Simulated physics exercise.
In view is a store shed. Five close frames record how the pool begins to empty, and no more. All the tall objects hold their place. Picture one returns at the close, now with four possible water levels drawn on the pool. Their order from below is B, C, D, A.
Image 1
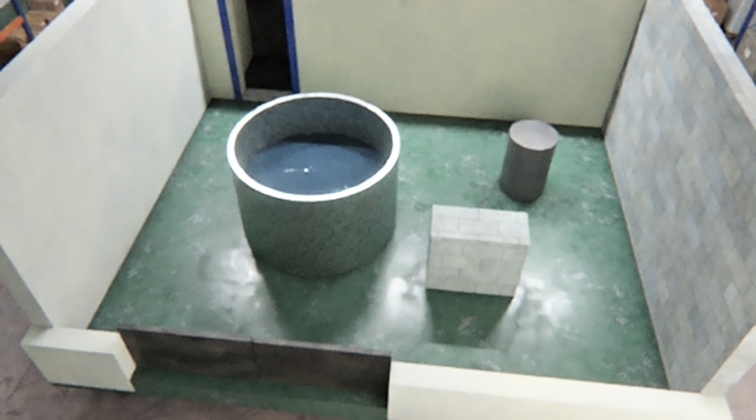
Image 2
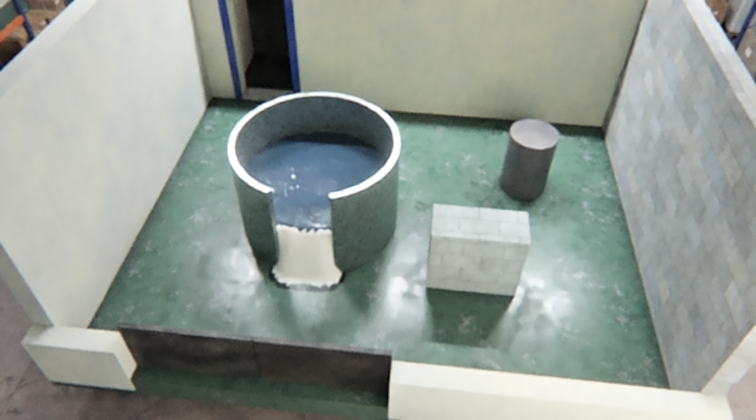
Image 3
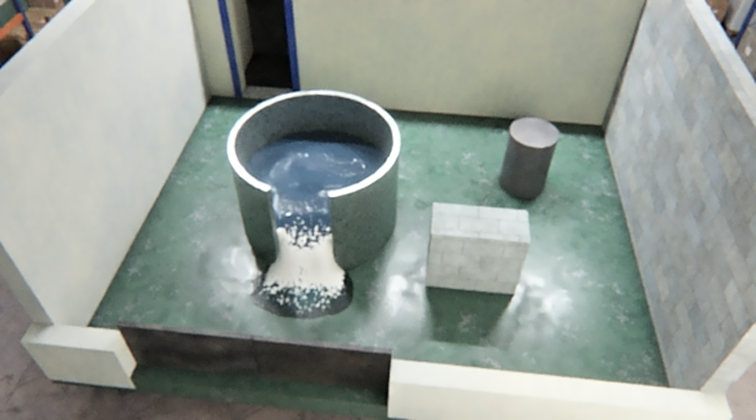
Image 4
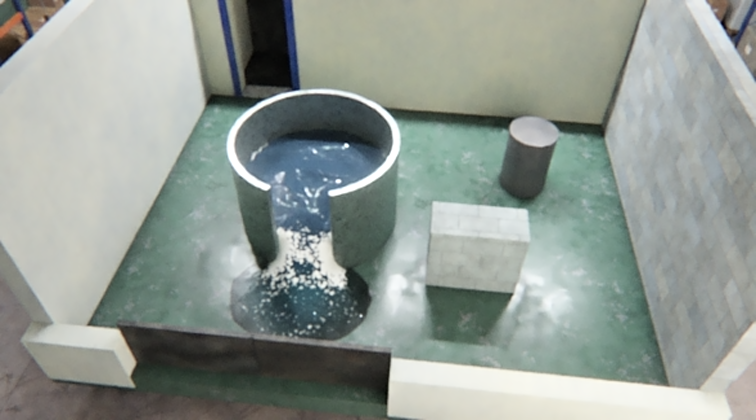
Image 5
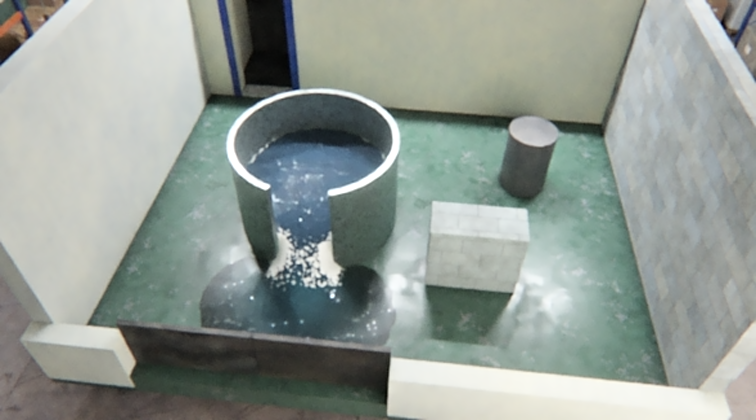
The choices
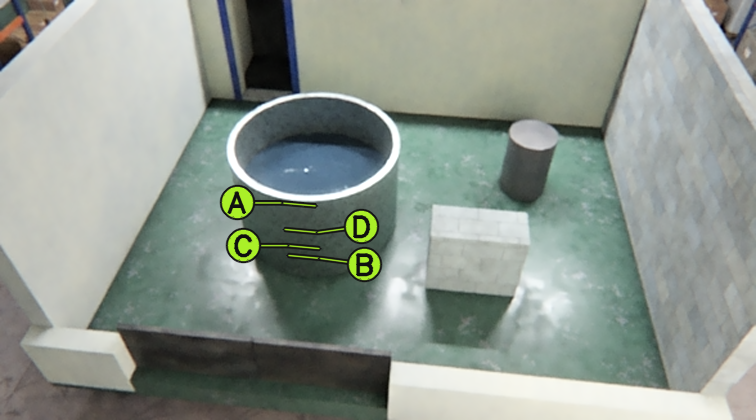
Water poured out through a gap that opened in the front of a round stone pool, foaming white at first, then spread in a dark, widening puddle across the green floor of a walled room.
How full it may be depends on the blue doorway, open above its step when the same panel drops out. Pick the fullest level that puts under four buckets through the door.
C is the one.
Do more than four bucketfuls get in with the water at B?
No.
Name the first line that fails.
That would be D.
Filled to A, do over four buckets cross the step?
Yes, it does.
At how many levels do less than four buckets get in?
Two.
On the marked copy, A at (298, 204); B at (304, 256); C at (303, 247); D at (301, 231); from the bottom up B, C, D, A.
For line A, dozens of bucketfuls pour in.
For line B, nothing gets over.
For line C, a splash gets over, under a bucket.
For line D, about 9 bucketfuls get in.
